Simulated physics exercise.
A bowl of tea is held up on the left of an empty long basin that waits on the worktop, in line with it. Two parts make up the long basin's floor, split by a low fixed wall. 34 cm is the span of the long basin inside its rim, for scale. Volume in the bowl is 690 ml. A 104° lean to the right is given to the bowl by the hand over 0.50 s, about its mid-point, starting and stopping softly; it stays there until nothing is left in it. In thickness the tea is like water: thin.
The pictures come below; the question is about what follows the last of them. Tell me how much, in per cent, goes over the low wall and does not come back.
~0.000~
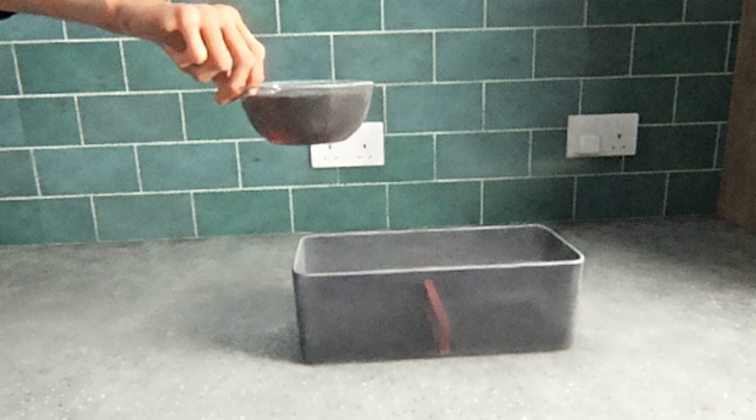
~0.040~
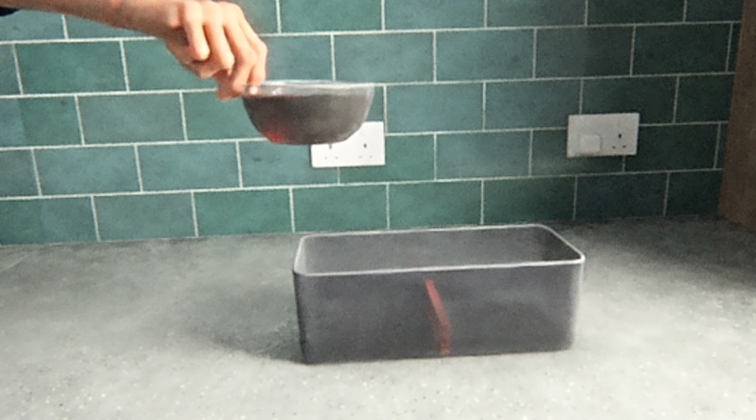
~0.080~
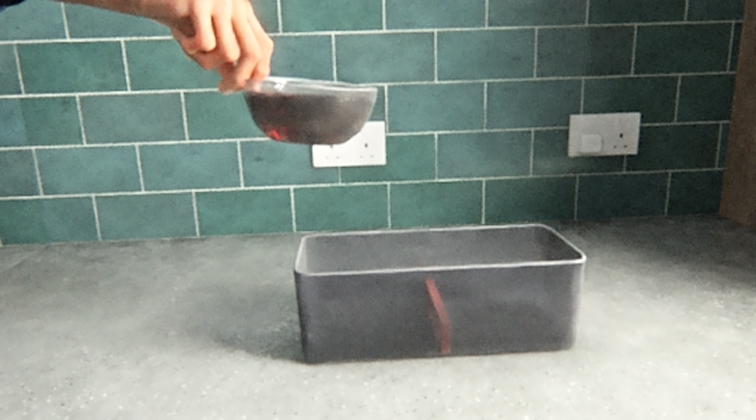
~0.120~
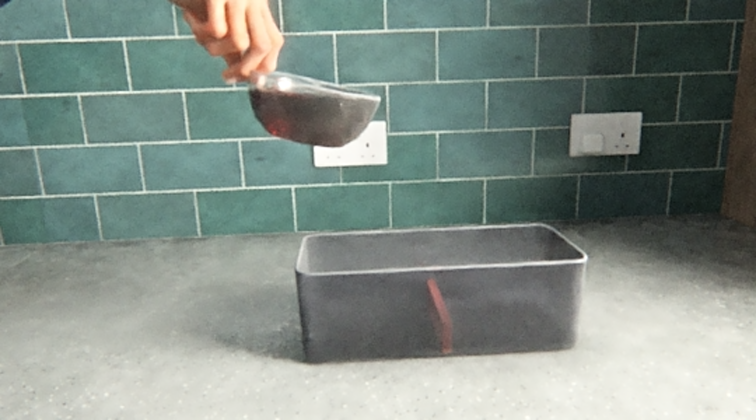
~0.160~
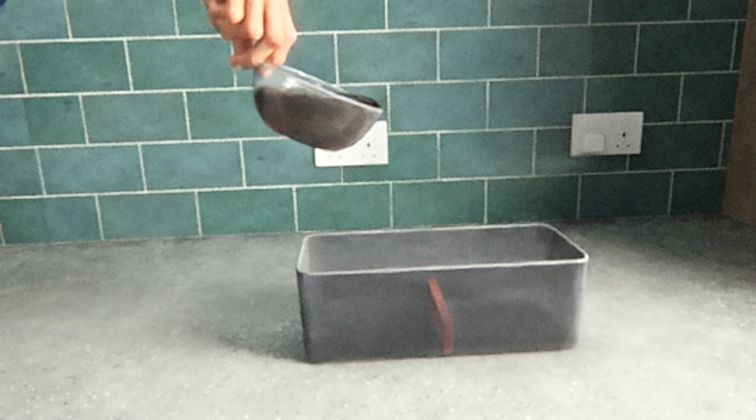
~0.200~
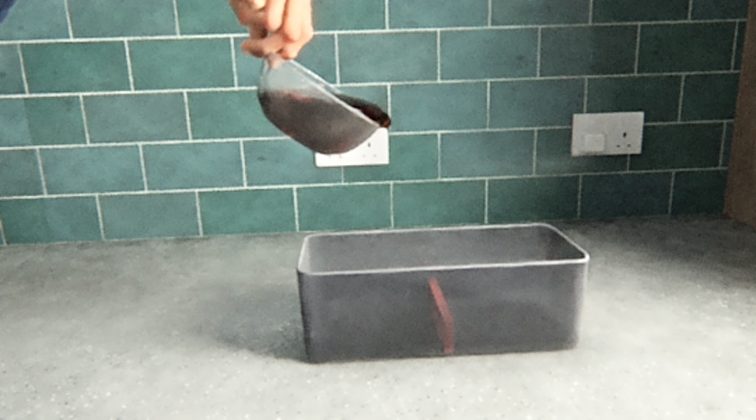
I would say about 31 per cent.
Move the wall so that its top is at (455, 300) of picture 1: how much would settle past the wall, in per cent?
That would be about 20 in a hundred, I'd say.
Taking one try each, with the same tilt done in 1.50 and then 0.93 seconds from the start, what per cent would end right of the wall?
I'd expect close to 55 per cent and then close to 50 per cent.
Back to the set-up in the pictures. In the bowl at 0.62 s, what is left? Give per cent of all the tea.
About 0 per cent.
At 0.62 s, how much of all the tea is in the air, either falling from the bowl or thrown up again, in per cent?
Estimate: Around 5 per cent.
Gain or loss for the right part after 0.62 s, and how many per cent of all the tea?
Looks like it went upward, around 1 per cent.
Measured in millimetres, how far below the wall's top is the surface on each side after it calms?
It's around 20 mm on the left side and around 30 mm on the right side.
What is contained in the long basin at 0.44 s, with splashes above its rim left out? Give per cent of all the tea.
38 %, roughly.
After 0.44 s the tilt is 100° and 7 per cent is still to pour, 22 is left of the wall and 15 right of it.
After 0.62 s the tilt is 104° and 0 per cent is still to pour, 65 is left of the wall and 30 right of it.
After 0.80 s the tilt is 104° and 0 per cent is still to pour, 62 is left of the wall and 30 right of it.
After 1.00 s the tilt is 104° and 0 per cent is still to pour, 63 is left of the wall and 31 right of it.
In the end 63 per cent lies left of the wall, 31 right of it and 6 outside.
